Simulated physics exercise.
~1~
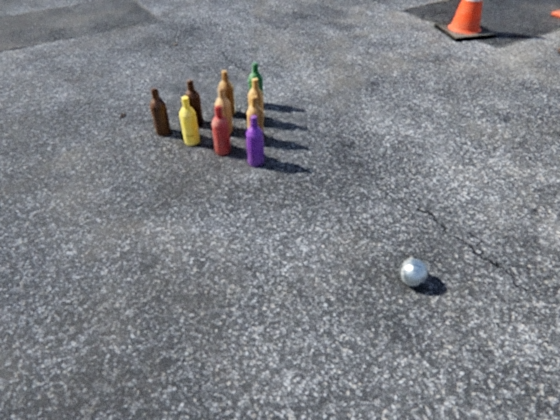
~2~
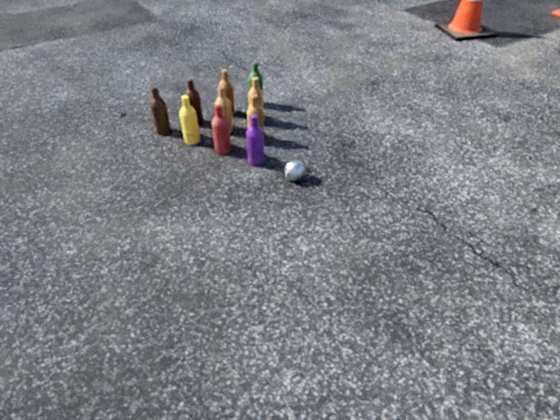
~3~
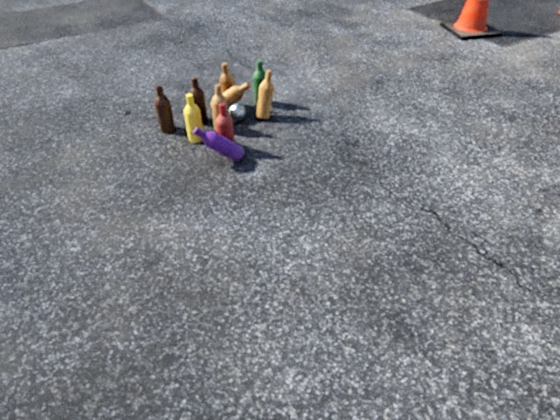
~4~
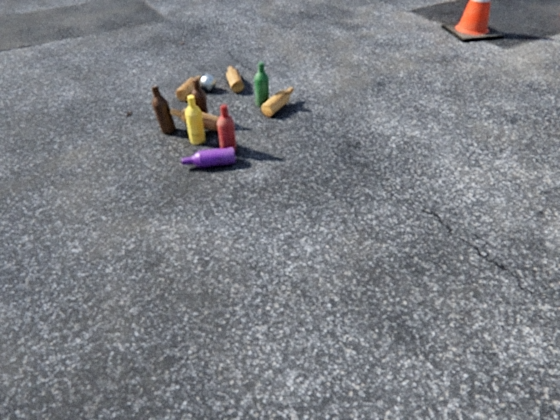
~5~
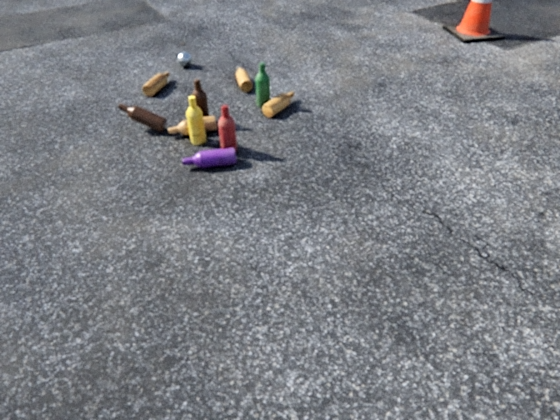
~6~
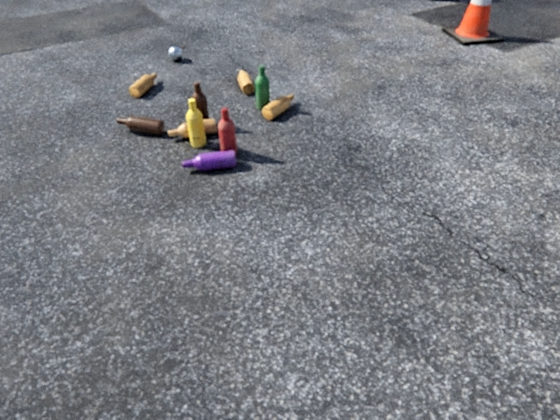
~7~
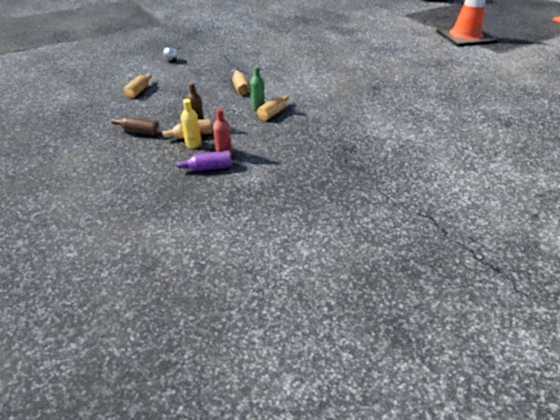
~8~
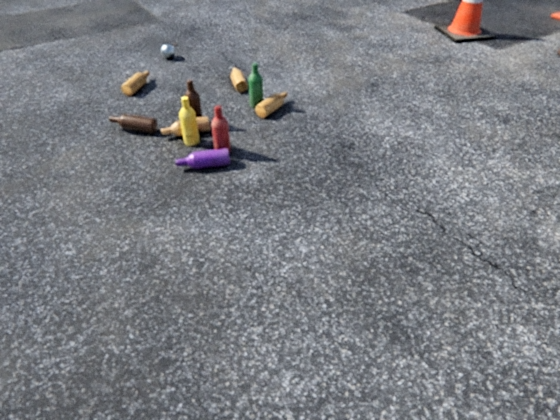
At first, a cluster of colourful bottle-shaped skittles stands upright on grey tarmac, with an orange cone behind at the right and a silvery ball at the lower right. The ball travels up and left towards the purple skittle and goes in among the group. The purple skittle tips over to the left, and several tan ones topple behind it. The ball carries on out the back as a dark brown skittle at the left also falls. Finally, the ball slows at the upper left, with the purple skittle lying flat and the yellow, red and green ones still standing.
